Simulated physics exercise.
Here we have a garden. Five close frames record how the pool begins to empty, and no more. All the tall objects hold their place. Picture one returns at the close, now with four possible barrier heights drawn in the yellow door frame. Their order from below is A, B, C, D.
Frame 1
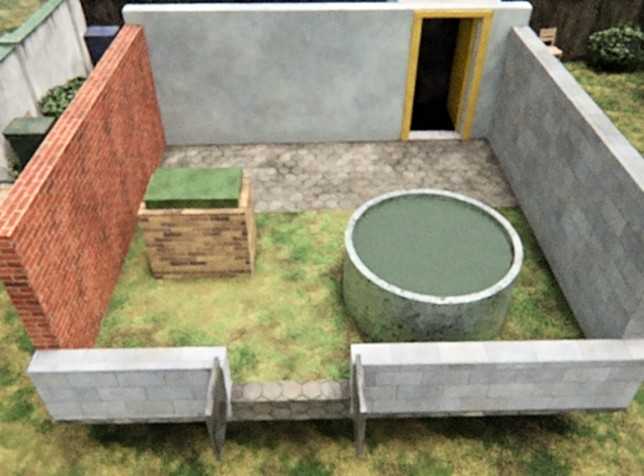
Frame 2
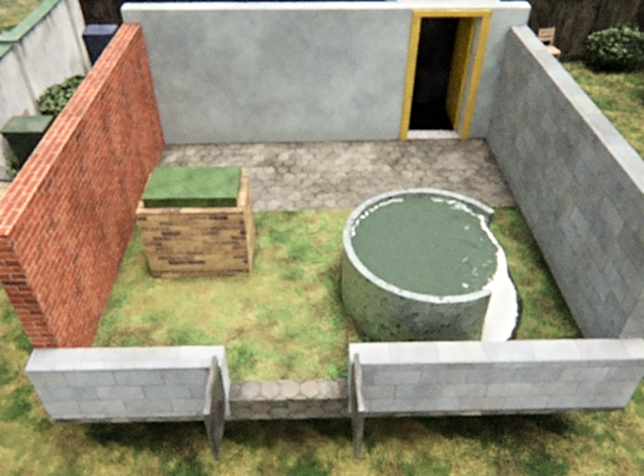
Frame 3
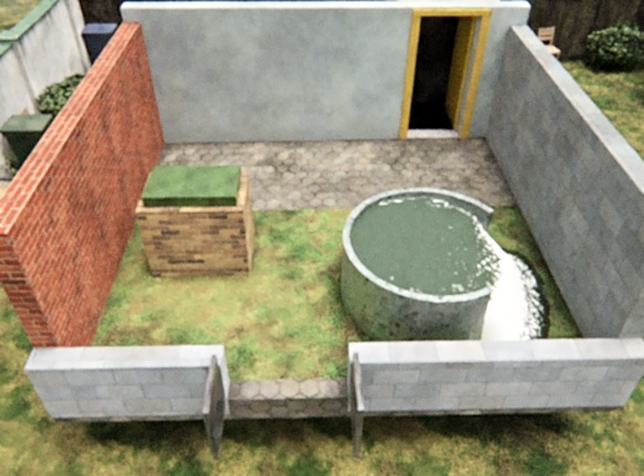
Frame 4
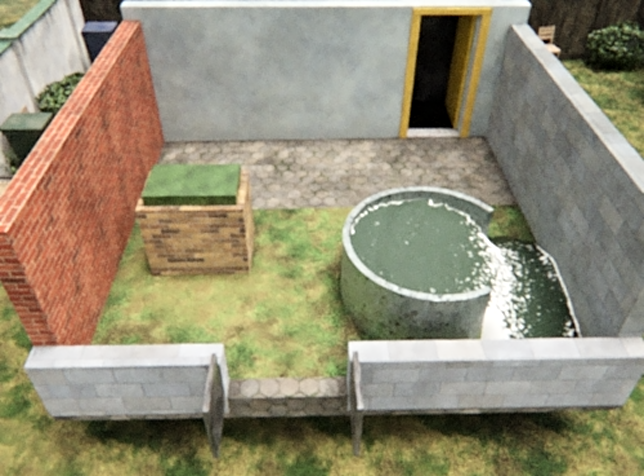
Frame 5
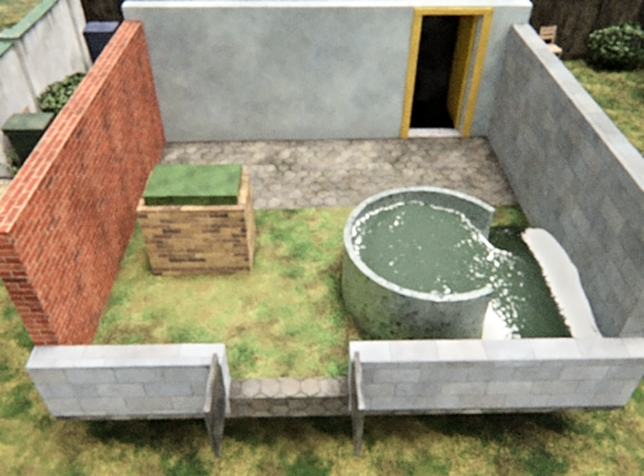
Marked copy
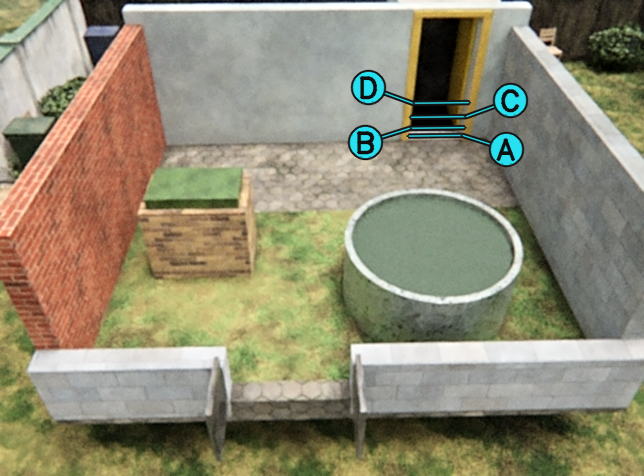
To begin with, a round stone pool of still green water sits in a walled garden, right of a brick block topped with green. Then its right side opens and foaming water pours onto the grass, spreading toward the gray right-hand wall and surging up against it in white froth.
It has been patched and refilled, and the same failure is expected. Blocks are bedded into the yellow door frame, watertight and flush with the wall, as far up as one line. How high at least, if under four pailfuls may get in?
Line B just does it.
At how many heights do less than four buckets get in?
Three.
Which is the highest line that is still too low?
That is line A.
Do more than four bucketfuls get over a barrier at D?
No, not at all.
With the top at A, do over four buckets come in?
Yes, that goes wrong.
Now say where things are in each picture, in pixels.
Water in the pool at rest, its middle at (431, 245); foot of the yellow doorway at (435, 139); open gate at (289, 342).
Water covers 2 % of the ground and shows as far out as (509, 293).
Water covers 5 % of the ground and shows as far out as (510, 253).
Water covers 8 % of the ground and shows as far out as (535, 246).
Water covers 9 % of the ground and shows as far out as (530, 229).
On the marked copy, A at (435, 135); B at (437, 127); C at (438, 117); D at (440, 102); from the bottom up A, B, C, D.
If A is chosen, about 14 bucketfuls get in.
If B is chosen, a splash gets over, under a bucket.
If C is chosen, nothing gets over.
If D is chosen, nothing gets over.
